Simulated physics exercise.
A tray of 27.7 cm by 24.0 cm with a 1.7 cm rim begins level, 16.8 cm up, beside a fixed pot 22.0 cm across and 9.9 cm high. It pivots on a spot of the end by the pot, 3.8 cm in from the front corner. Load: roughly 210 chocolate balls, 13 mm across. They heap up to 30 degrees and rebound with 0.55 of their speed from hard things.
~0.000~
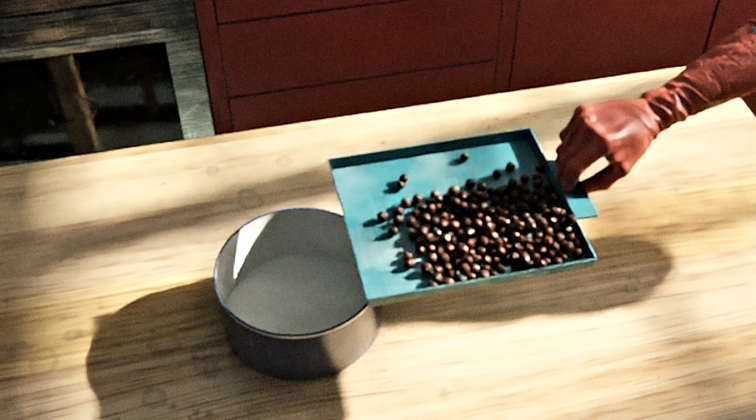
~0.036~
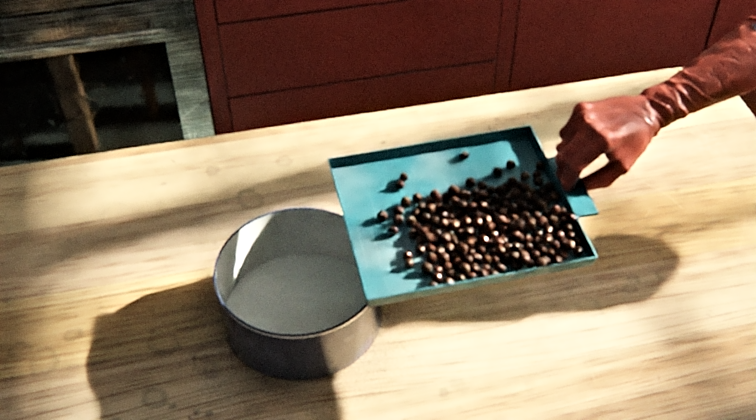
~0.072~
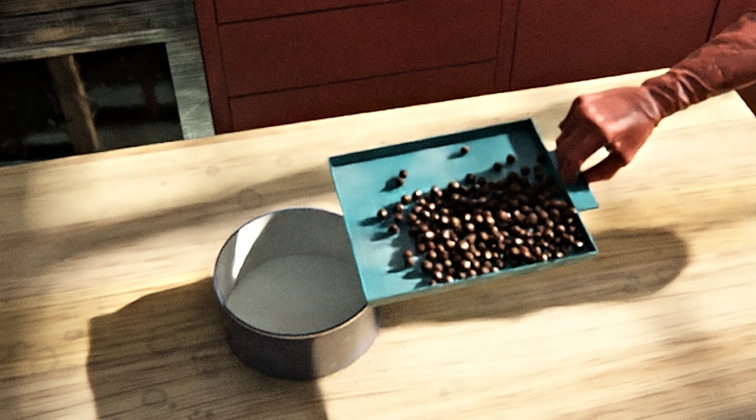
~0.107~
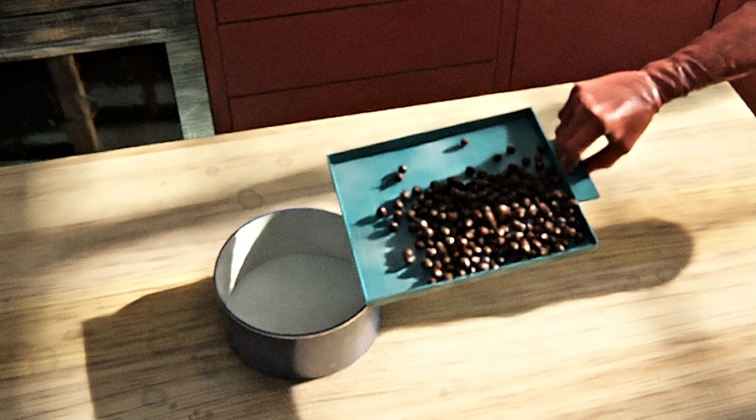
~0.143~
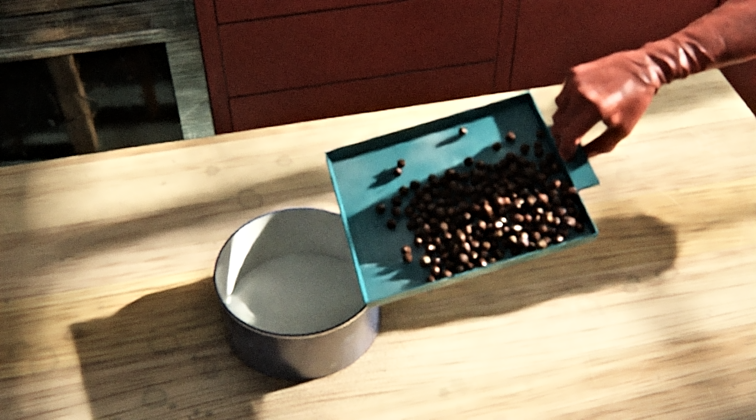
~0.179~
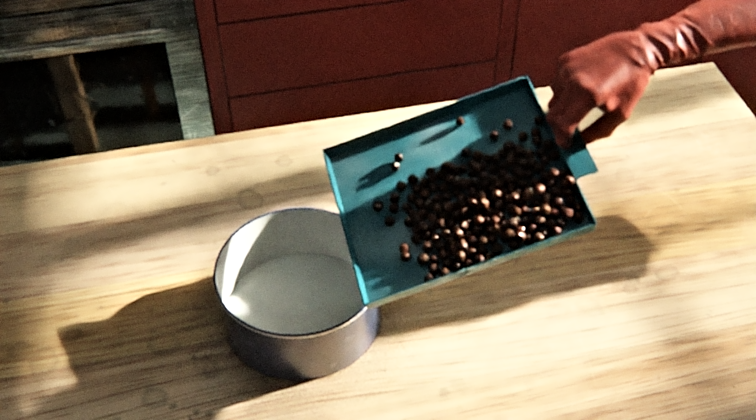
A reddish-gloved hand at the right holds a shallow teal tray scattered with dark brown balls, seen from above at an angle over a pale wooden table with dark red cabinet fronts behind. An empty round grey pot stands just left of the tray, beside its near corner. The hand raises the tray's right end slightly, tilting it toward the pot, while the balls stay clustered and the view stays still.
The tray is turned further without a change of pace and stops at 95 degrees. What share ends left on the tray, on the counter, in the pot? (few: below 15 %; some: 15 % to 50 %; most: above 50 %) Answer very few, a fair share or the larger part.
Tray very few, counter the larger part, pot a fair share.
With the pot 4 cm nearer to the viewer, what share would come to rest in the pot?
Then about 75 per cent.
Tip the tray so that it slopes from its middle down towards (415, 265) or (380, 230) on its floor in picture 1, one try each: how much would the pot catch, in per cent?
About 0 and 75 per cent.
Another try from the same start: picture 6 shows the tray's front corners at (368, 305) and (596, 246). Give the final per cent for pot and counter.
Pot 0, counter 100.
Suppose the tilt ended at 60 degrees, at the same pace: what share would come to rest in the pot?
It would be near 25 per cent.
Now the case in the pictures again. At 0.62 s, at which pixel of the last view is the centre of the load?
At about (343, 270).
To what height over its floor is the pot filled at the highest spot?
About 2.0 cm.
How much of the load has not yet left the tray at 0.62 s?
Some 75 per cent of the load.
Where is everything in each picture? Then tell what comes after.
Tray tilt 0 degrees, front corners at (369, 297) and (594, 257); middle of the pieces at (492, 228); pot at (298, 268), in the first picture.
Tray tilt 1 degrees, front corners at (369, 297) and (594, 256); middle of the pieces at (493, 227), in the second picture.
Tray tilt 3 degrees, front corners at (369, 298) and (595, 250), lowest corner left front; middle of the pieces at (493, 223), in the third picture.
Tray tilt 7 degrees, front corners at (368, 299) and (595, 242), lowest corner left front; middle of the pieces at (492, 217), in the fourth picture.
Tray tilt 12 degrees, front corners at (367, 300) and (595, 232), lowest corner left front; middle of the pieces at (491, 209), in the fifth picture.
Tray tilt 17 degrees, front corners at (366, 301) and (593, 222), lowest corner left front; middle of the pieces at (489, 202); pot at (298, 268). Its pace works out near 145 degrees a second, in the sixth picture.
After 0.45 s, tilt 57 degrees; the tray holds 100 %, the pot 0 %.
After 0.62 s, tilt 82 degrees; the tray holds 75 %, the pot 0 %.
After 0.92 s, tilt 95 degrees; the tray holds 0 %, the pot 35 %.
At rest (2.0 s), tray 0 %, counter 65 %, pot 35 %.
